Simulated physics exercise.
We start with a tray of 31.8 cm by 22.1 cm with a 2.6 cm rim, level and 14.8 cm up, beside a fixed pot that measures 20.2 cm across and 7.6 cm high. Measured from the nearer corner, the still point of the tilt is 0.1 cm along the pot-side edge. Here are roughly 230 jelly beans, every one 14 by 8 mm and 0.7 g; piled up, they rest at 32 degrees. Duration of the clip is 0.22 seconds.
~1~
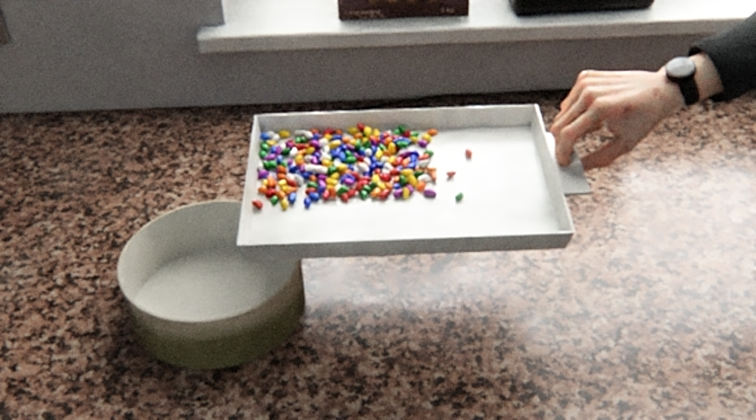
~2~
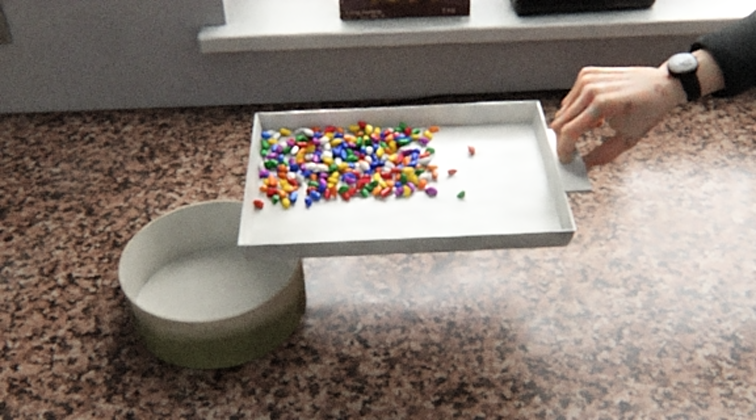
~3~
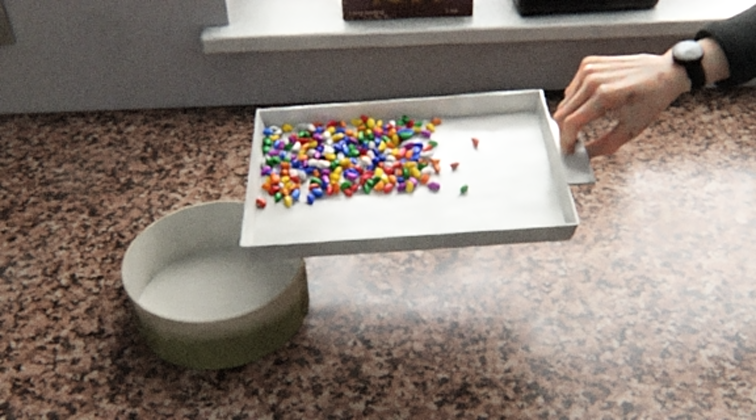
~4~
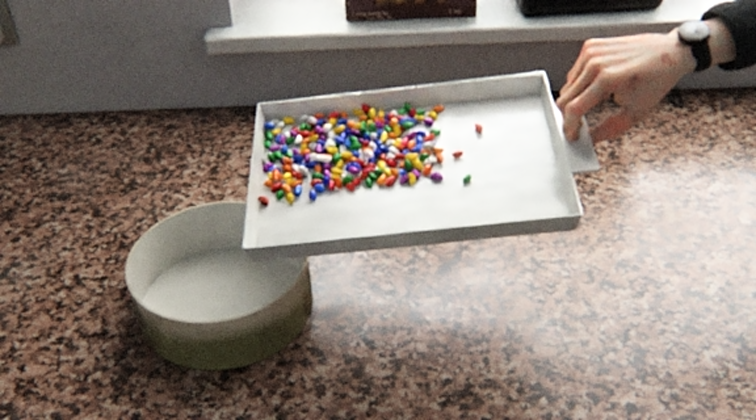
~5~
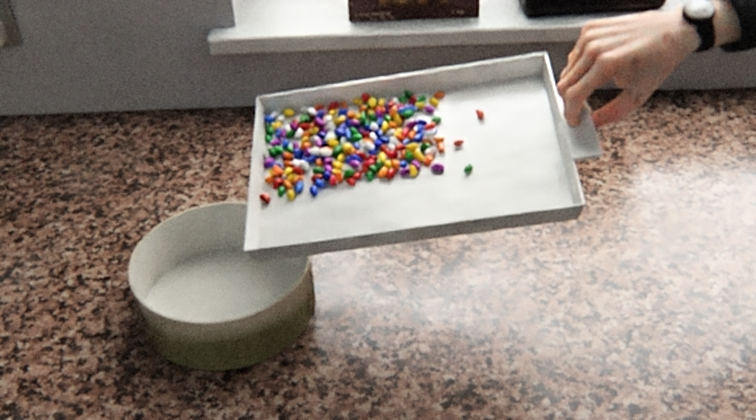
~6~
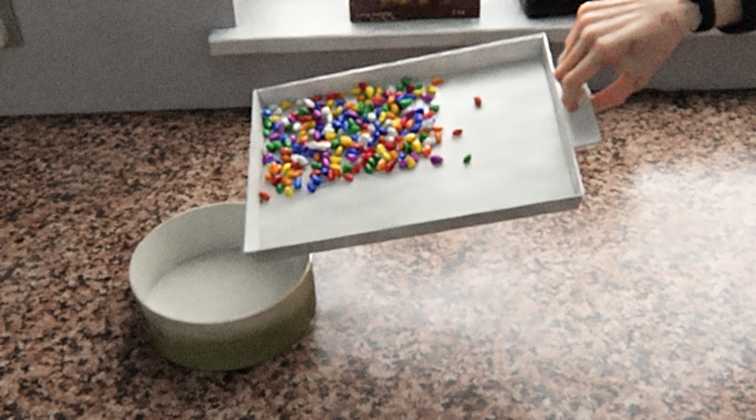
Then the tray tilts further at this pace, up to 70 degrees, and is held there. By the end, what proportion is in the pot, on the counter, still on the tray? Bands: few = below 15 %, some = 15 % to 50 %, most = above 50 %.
Pot: Few, counter: Most, left on the tray: Some.
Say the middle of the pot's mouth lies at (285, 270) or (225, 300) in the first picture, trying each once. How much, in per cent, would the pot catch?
First try around 0 %, second around 70 %.
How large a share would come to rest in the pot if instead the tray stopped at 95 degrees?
Near 0 %, then.
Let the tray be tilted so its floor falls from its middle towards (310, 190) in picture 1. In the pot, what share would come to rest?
My guess is roughly 30 percent.
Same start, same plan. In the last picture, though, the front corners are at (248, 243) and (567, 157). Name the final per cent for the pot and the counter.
In the pot: 30 per cent; on the counter: 15 per cent.
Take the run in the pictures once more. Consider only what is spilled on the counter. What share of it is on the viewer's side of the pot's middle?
About 100 percent of the spill.
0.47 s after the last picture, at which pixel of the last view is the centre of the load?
Look about (250, 211) in the last view.
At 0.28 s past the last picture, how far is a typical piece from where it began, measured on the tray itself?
I'd say close to 4 centimetres.
Then, 0.28 s after the last picture, tilt 43 degrees; the tray holds 100 %, the pot 0 %.
Then, 0.47 s after the last picture, tilt 61 degrees; the tray holds 100 %, the pot 0 %.
Then, 0.77 s after the last picture, tilt 70 degrees; the tray holds 40 %, the pot 0 %.
In the end, pot 5 %, counter 70 %, tray 25 %.
